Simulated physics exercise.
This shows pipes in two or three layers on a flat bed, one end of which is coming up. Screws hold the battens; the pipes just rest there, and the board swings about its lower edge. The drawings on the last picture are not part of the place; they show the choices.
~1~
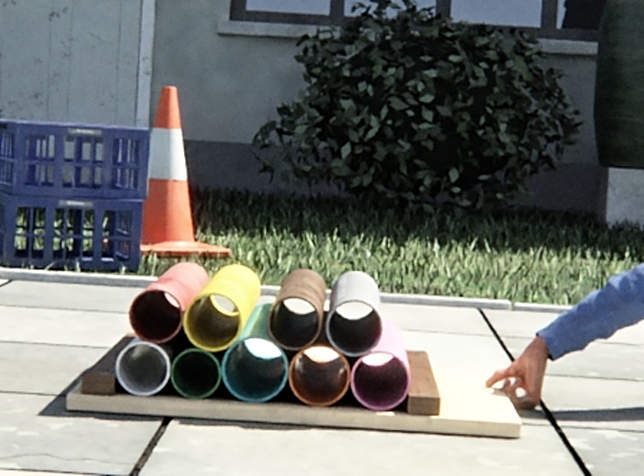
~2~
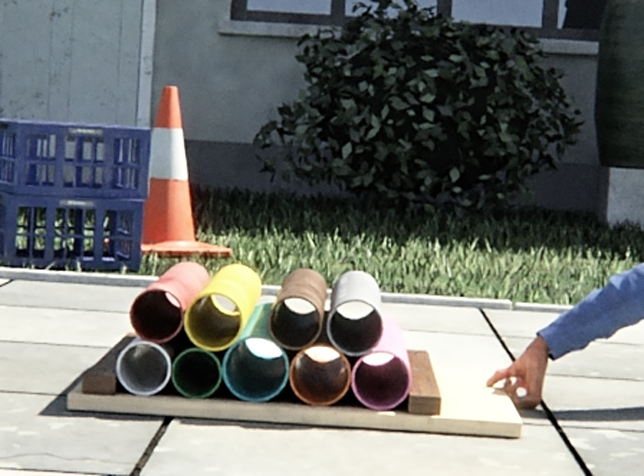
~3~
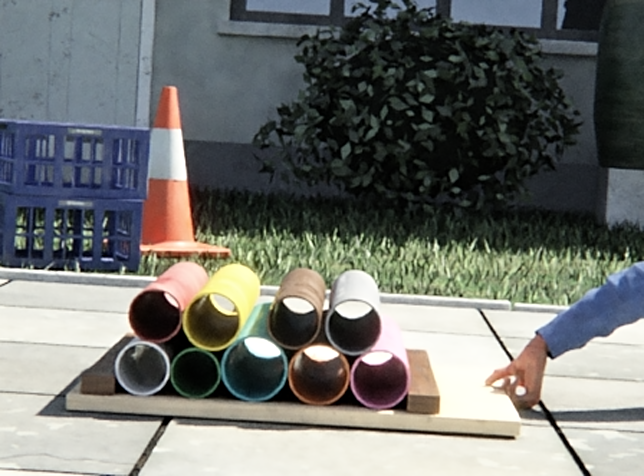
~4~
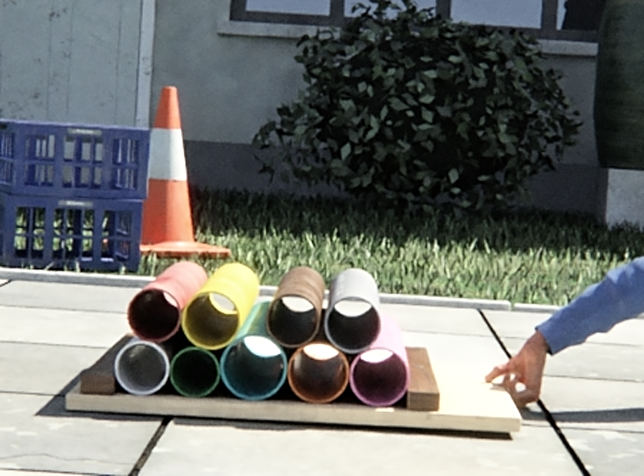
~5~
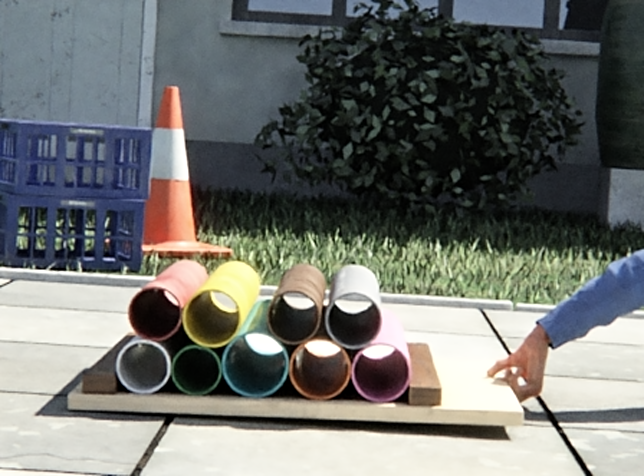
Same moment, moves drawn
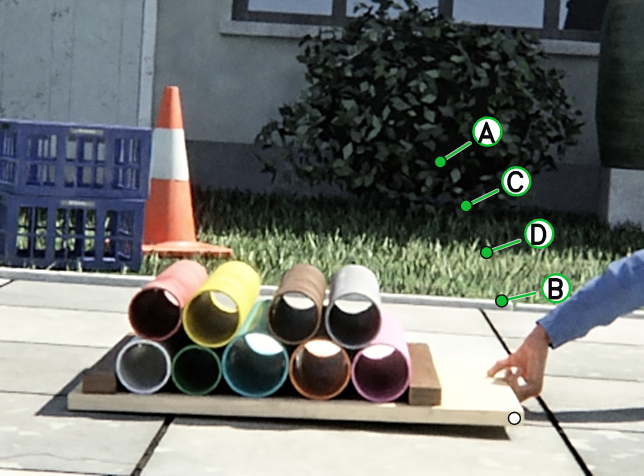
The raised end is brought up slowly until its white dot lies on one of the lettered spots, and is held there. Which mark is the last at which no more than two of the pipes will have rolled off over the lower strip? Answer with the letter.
The answer is mark C.
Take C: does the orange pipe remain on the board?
Yes, with C.
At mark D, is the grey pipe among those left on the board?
Yes.
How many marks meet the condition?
The number is three.
On the marked copy, A at (441, 162); B at (502, 301); C at (466, 206); D at (487, 253); the white dot at (514, 419).
With C. Early on, board at 17°.
Further on, board at 30°.
At the end, board at 30°, two over the low batten (yellow, red).
As for the rest, A four over the low batten (yellow, brown, grey, red); B two over the low batten (yellow, red); D two over the low batten (yellow, red).
